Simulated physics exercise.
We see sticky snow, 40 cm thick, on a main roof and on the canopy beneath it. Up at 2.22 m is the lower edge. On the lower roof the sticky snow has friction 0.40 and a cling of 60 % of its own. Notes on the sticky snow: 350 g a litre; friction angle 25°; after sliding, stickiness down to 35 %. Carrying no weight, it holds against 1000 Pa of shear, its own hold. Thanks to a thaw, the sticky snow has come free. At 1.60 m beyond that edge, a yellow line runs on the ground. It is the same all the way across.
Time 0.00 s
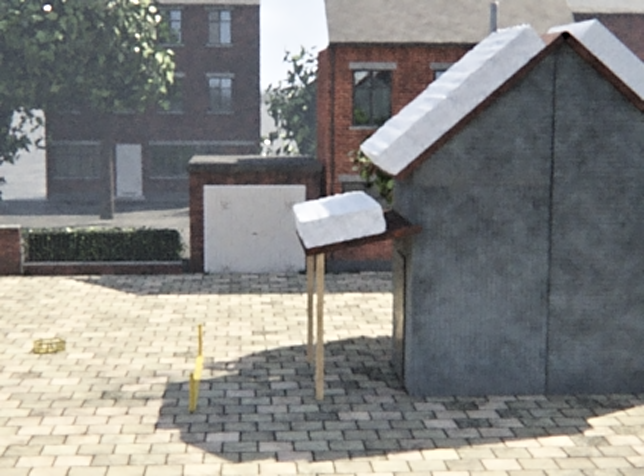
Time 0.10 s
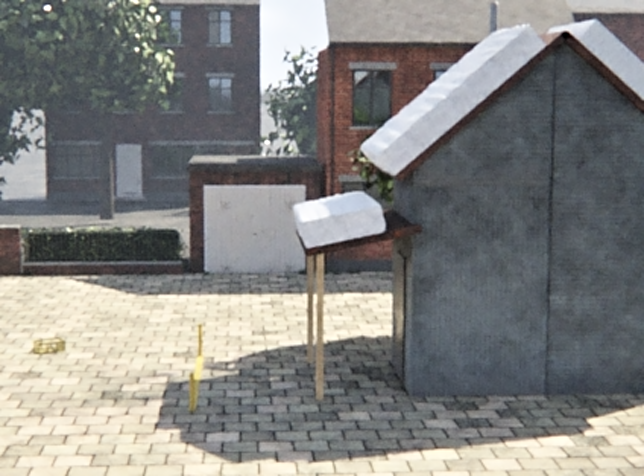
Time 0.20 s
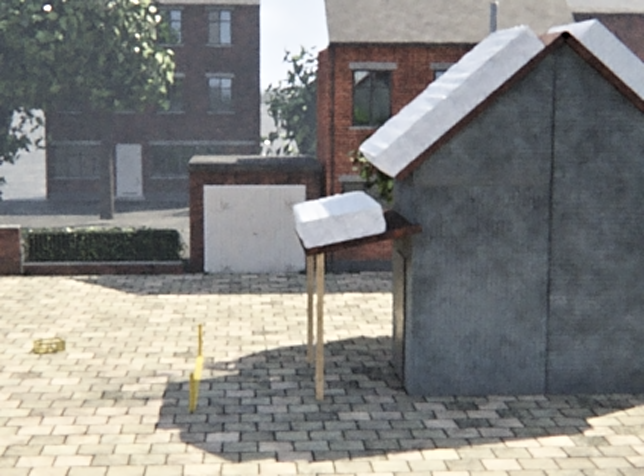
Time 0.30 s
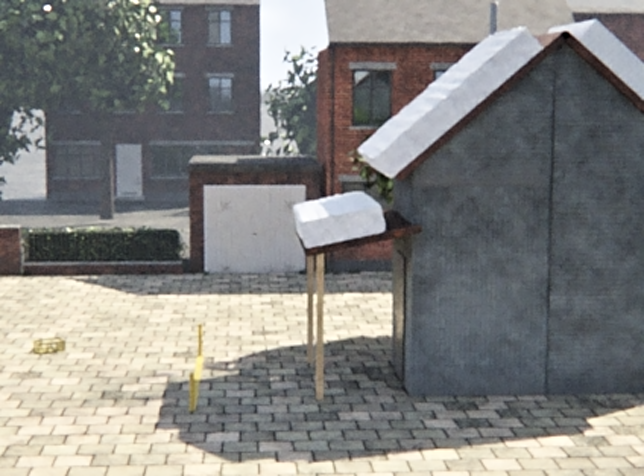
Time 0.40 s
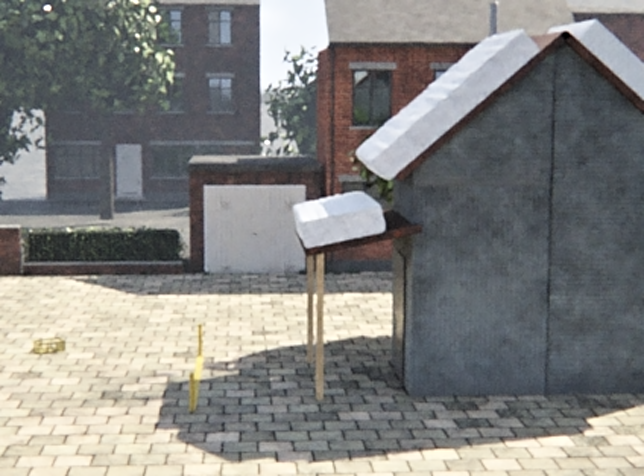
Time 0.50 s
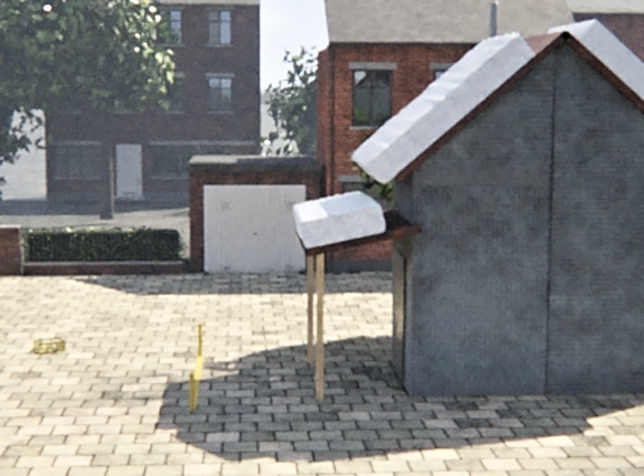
To begin with, thick white snow covers the steep roof of a grey building, with more on the small canopy below, beside a paved yard. The main roof's left-hand snow then slides slowly down the slope, in one piece, its lower end poking slightly past the roof's edge.
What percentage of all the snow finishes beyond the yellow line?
About 5 %.
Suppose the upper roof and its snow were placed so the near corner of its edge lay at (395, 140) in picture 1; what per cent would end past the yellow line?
Roughly 30 %.
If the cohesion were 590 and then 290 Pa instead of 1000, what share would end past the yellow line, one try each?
In order: Around 20 % and around 35 %.
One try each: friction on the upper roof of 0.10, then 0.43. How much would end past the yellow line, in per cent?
Roughly 45 per cent first, roughly 18 per cent second.
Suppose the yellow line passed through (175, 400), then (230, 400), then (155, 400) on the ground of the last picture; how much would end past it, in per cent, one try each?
1 %, then 18 %, then 0 %.
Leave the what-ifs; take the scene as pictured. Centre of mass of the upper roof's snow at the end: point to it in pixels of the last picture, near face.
Near face, approx. (274, 338).
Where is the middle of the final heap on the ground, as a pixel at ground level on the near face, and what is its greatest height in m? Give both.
It sits close to (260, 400), some 0.7 m high.
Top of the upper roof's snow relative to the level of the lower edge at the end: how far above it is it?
About 0.8 m above the lower edge.
After 1.05 s, none is below the lower edge and 0 % is past the line.
After 1.70 s, none is below the lower edge and 0 % is past the line.
After 2.35 s, 19 % is below the lower edge and 0 % is past the line.
After 3.00 s, 37 % is below the lower edge and 2 % is past the line.
After 6.00 s, at the end, 66 % is below the lower edge and 5 % is past the line.
